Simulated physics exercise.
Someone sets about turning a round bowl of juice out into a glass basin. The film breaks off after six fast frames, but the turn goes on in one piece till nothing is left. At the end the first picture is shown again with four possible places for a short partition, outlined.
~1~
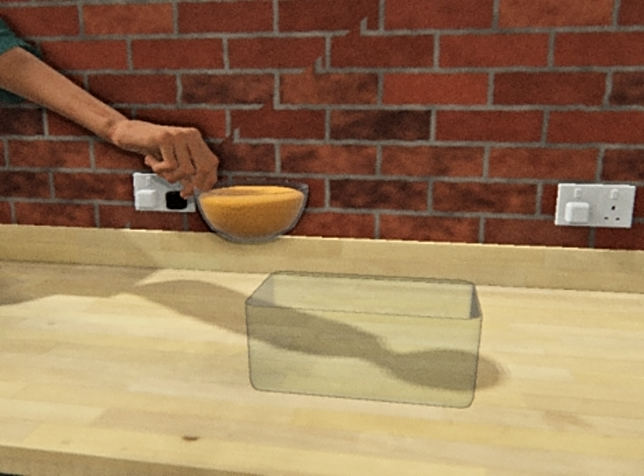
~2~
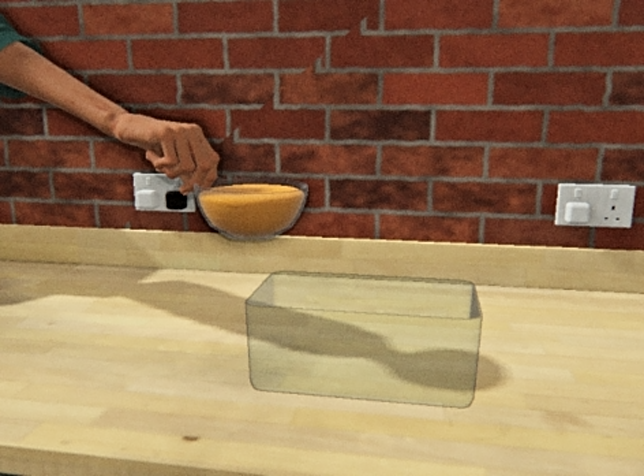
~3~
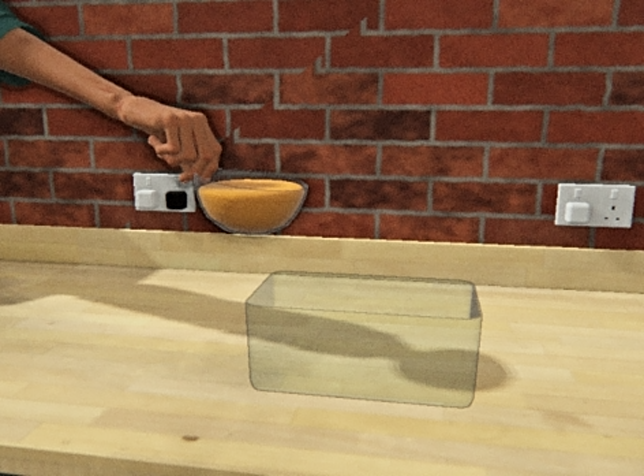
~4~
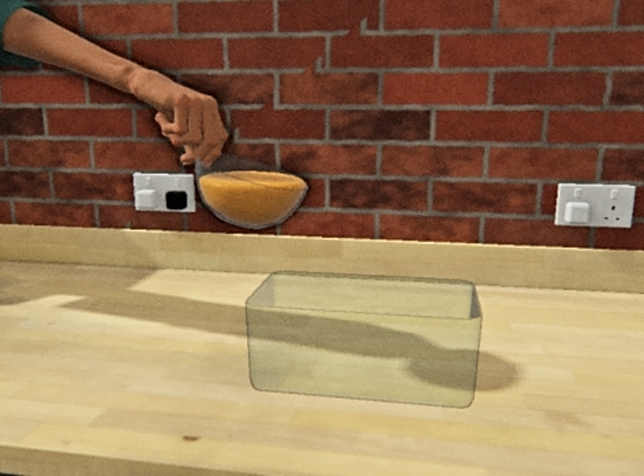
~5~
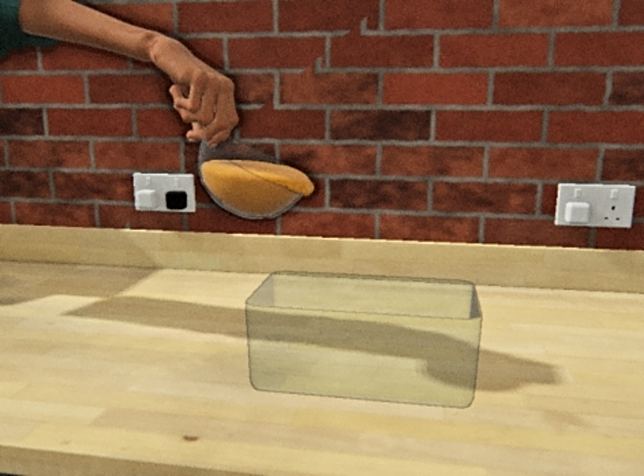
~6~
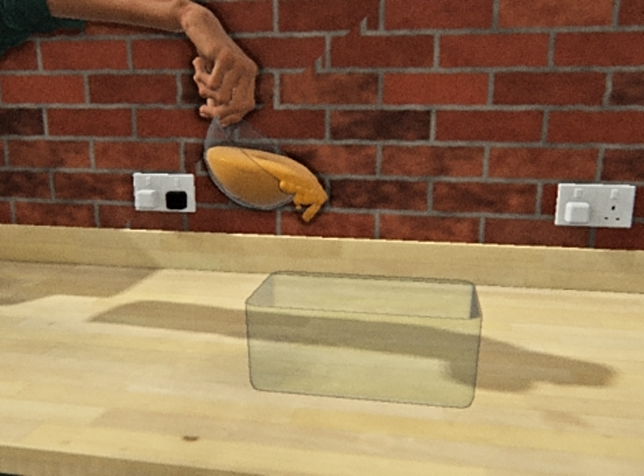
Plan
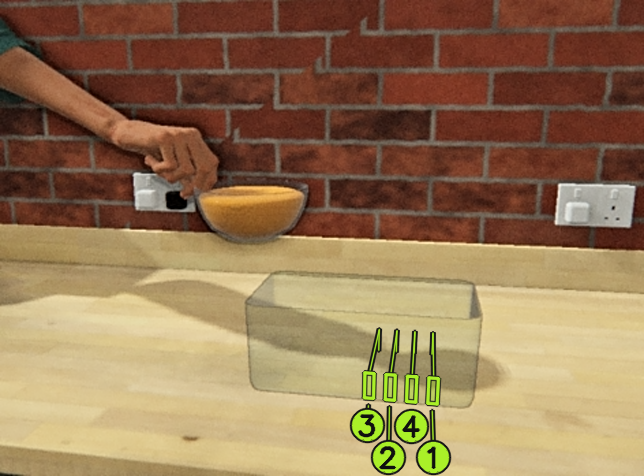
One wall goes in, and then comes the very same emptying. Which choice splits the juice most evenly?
2 is best.
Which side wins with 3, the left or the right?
The right side.
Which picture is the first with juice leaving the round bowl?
Picture 4.
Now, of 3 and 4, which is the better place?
The answer is 3.
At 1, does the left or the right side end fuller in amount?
The left side.
On the marked copy, 1 at (432, 410); 2 at (389, 407); 3 at (368, 405); 4 at (410, 408).
With 1, about 84 % ends left of the wall and 12 % right of it; 5 % is lost outside.
With 2, about 47 % ends left of the wall and 48 % right of it; 5 % is lost outside.
With 3, about 30 % ends left of the wall and 66 % right of it; 5 % is lost outside.
With 4, about 76 % ends left of the wall and 18 % right of it; 6 % is lost outside.
